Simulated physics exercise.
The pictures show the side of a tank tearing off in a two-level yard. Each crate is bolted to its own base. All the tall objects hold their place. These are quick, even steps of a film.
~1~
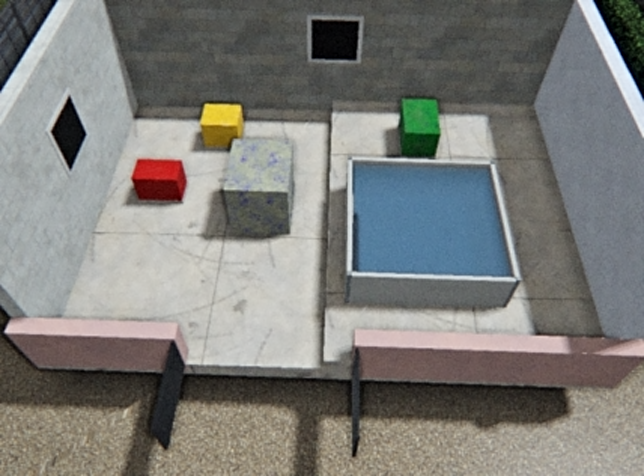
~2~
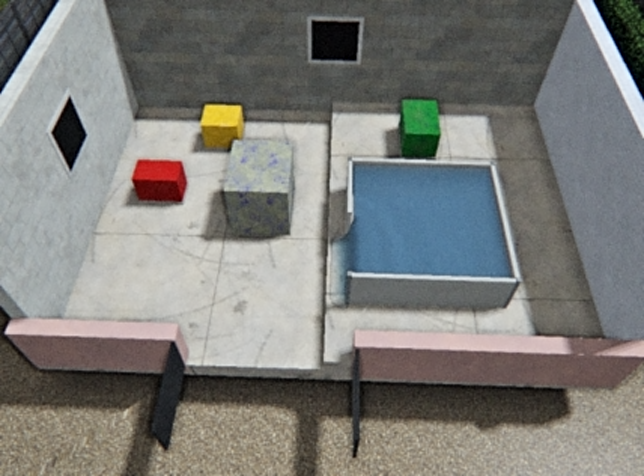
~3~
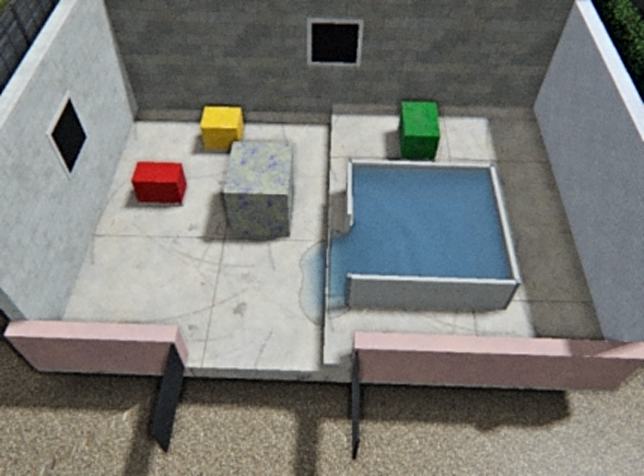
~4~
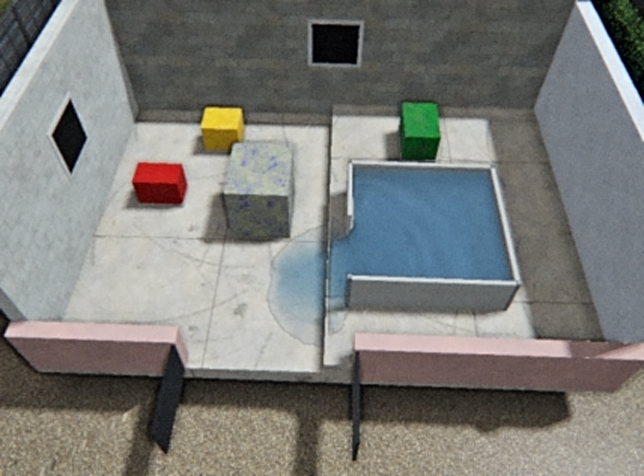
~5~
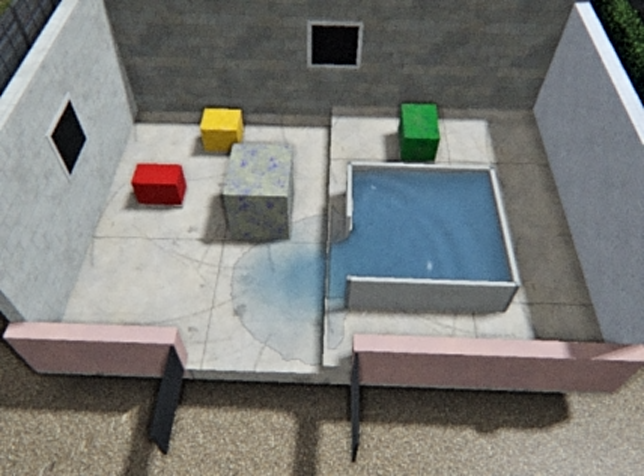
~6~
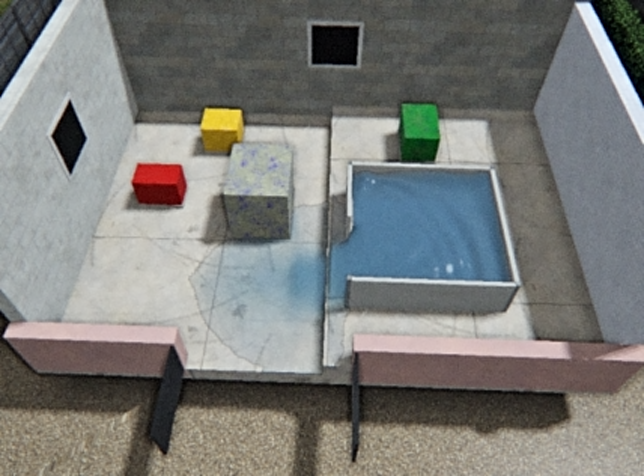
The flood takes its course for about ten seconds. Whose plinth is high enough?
The red crate is soaked; the yellow crate is soaked; the green crate keeps dry.
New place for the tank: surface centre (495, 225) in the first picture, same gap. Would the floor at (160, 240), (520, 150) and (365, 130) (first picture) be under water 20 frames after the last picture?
One after the other: Under water, no water, free of water.
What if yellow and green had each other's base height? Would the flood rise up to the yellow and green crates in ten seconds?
Then: Yellow crate is wetted, green crate remains dry.
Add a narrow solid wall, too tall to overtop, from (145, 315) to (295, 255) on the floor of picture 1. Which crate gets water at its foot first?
It is the one in red.
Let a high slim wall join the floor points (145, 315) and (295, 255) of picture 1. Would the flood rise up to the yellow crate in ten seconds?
In short: Yellow crate is topped.
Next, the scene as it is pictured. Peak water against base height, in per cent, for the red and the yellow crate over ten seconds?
Roughly 360 per cent, then 200 per cent.
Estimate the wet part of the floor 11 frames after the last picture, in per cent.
About 35 per cent.
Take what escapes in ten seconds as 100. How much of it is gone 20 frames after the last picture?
About 40 per cent.
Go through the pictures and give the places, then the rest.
In the first picture, still water in the water tank at (426, 217).
In the second picture, water pours out at (350, 262) and has run to (338, 239).
In the third picture, water pours out at (350, 264) and has run to (309, 312).
In the fourth picture, the front is at (275, 308), out from the gap at (350, 266).
In the fifth picture, water pours out at (349, 266) and has run to (237, 276).
In the sixth picture, the front is at (196, 281), out from the gap at (350, 266).
A moment on, water covers 30 % of the floor; the red crate not reached, the yellow crate not reached, the green crate not reached.
Next, water covers 35 % of the floor; the red crate water round its plinth, the yellow crate not reached, the green crate not reached.
Then, water covers 40 % of the floor; the red crate water round its plinth, the yellow crate not reached, the green crate not reached.
Later, water covers 55 % of the floor; the red crate water round its plinth, the yellow crate water round its plinth, the green crate not reached.
In the end, water covers 60 % of the floor; the red crate was topped, the yellow crate was topped, the green crate stayed above the water.
